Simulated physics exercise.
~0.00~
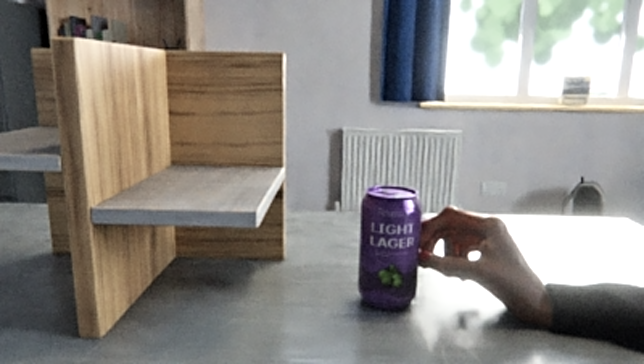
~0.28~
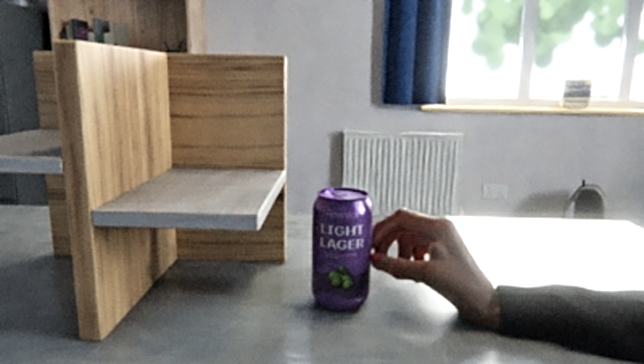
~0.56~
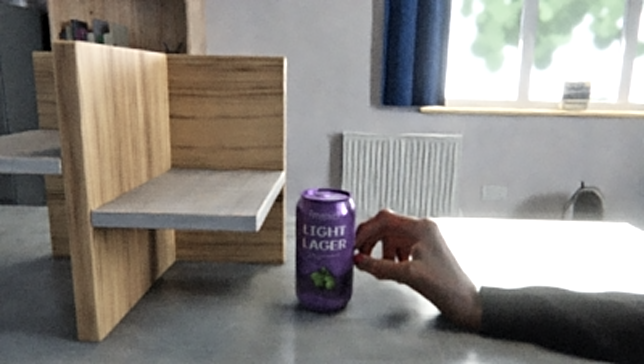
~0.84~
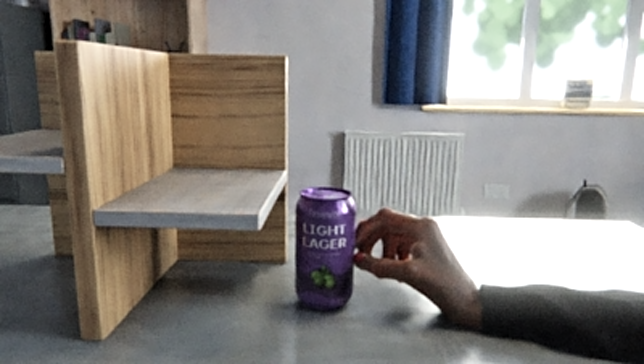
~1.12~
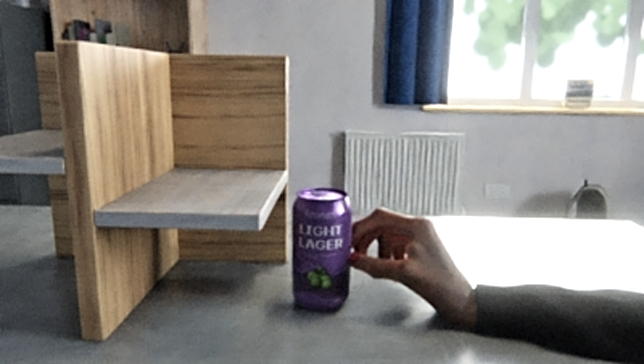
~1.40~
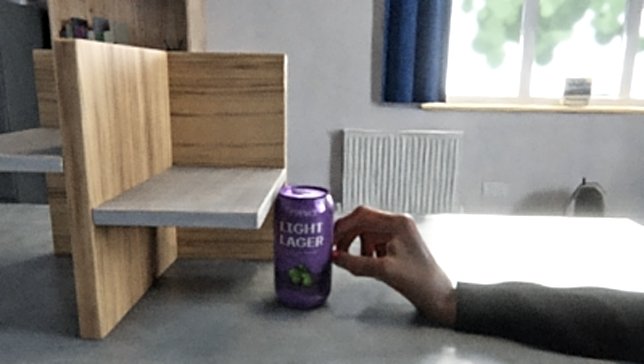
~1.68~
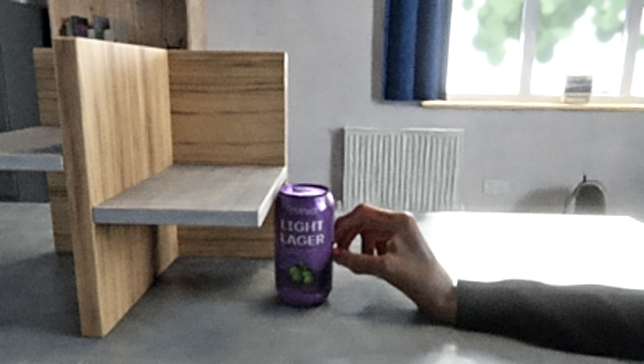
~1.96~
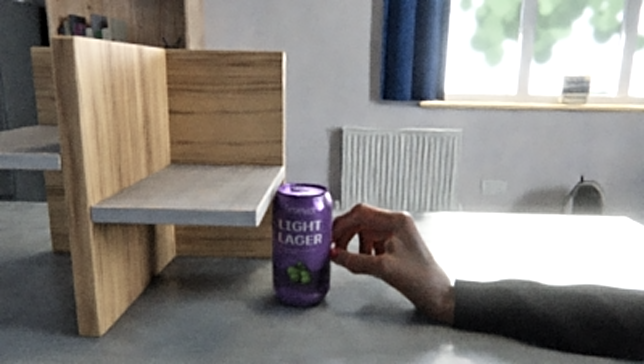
In the video, a hand slides an upright purple can labelled light lager leftward across a grey table toward a low shelf set between wooden panels, pausing along the way. The can stops at the shelf's edge, too tall to pass underneath, with the fingers still against it.
